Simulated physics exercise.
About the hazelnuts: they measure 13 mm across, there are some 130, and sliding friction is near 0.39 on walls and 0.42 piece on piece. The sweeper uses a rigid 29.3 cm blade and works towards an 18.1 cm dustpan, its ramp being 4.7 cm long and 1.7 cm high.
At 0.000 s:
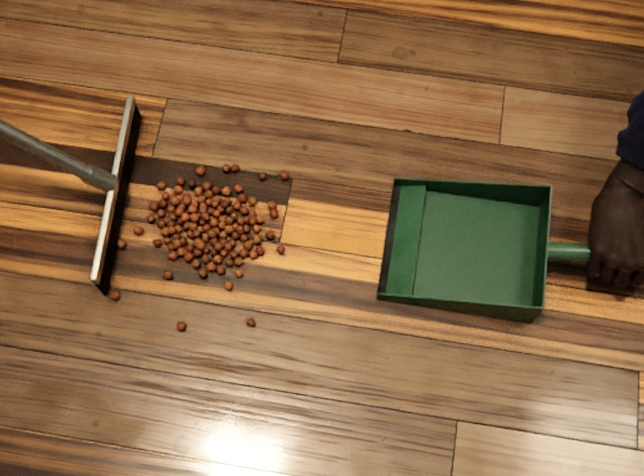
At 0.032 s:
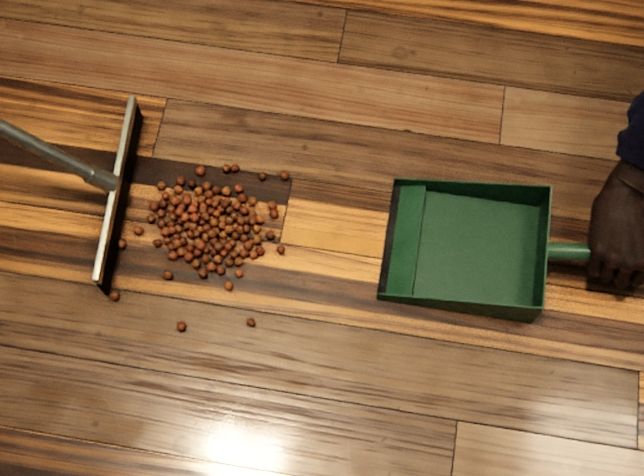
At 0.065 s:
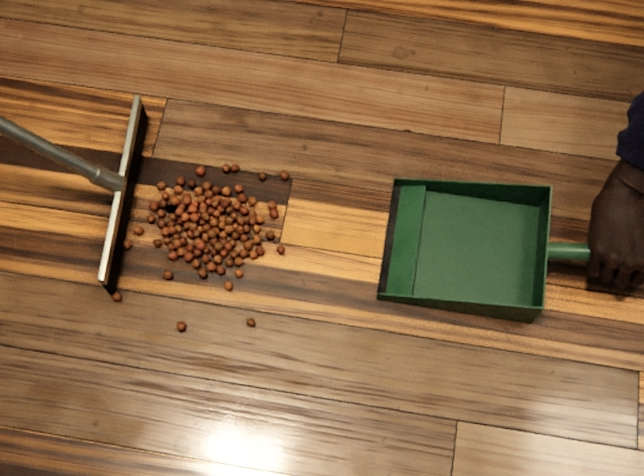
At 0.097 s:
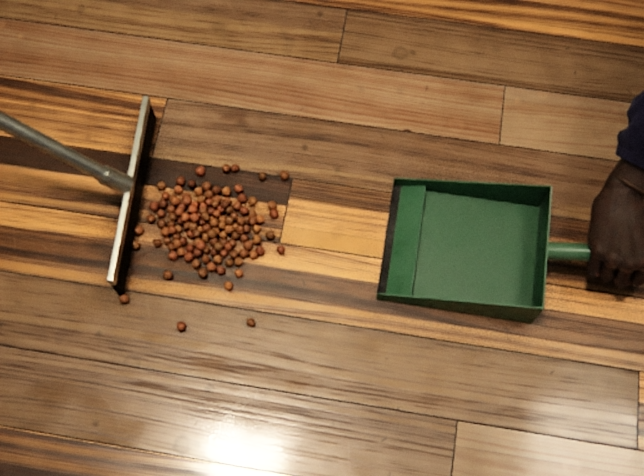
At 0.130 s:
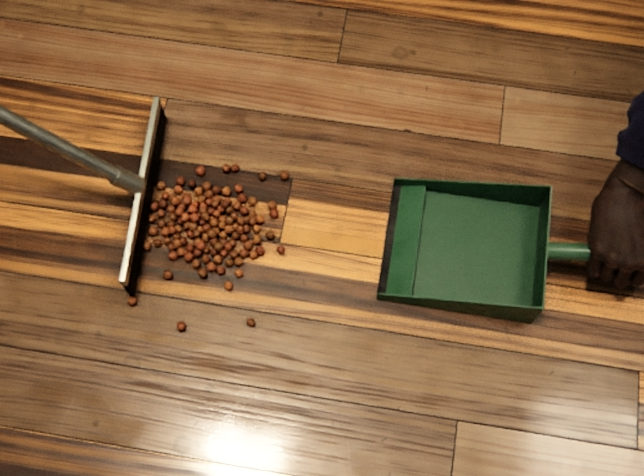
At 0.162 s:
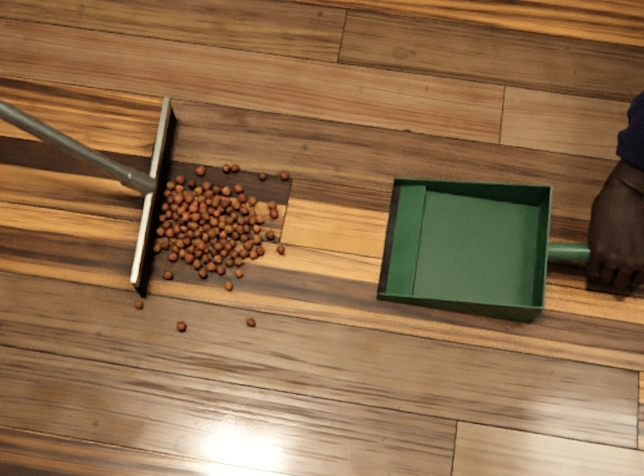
A heap of small reddish-brown hazelnuts lies on a glossy floor of striped brown wooden planks, seen from above. At the left is a flat, upright blade on a long grey handle, while at the right a dark hand in a navy sleeve holds a green dustpan still, its open side facing the nuts. The blade slides a short way right, meeting the heap's left edge and nudging the nearest nuts, as the camera stays fixed.
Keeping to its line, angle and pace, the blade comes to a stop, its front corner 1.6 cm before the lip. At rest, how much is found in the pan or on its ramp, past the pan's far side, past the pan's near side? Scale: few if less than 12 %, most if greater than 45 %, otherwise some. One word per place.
Pan - some; far side - some; near side - some.
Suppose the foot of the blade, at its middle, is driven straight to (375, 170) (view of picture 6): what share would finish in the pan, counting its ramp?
Some 30 per cent.
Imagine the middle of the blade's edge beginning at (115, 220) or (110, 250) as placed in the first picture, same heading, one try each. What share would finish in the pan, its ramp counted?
Close to 45 in a hundred, then close to 35 in a hundred.
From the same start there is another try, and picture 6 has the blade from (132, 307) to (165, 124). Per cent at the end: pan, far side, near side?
The pan gets 10, the far side 10 and the near side 40.
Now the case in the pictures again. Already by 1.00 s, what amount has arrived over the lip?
Roughly 40 % by then.
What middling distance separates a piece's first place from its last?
30 cm, roughly.
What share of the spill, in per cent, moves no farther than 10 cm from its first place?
Roughly 0 in a hundred.
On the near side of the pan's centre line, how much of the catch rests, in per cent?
Roughly 50 in a hundred.
After 0.47 s, middle of the blade 19 cm from the lip; 0 % over the lip, far side 10 %, near side 15 %.
Then, at 0.68 s, middle of the blade 9 cm from the lip; 0 % over the lip, far side 15 %, near side 15 %.
After 1.00 s, middle of the blade 3 cm from the lip; 40 % over the lip, far side 15 %, near side 20 %.
By 1.8 s all is still; pan 35 %, far side 15 %, near side 20 %, in front of the lip or behind the blade 30 %.
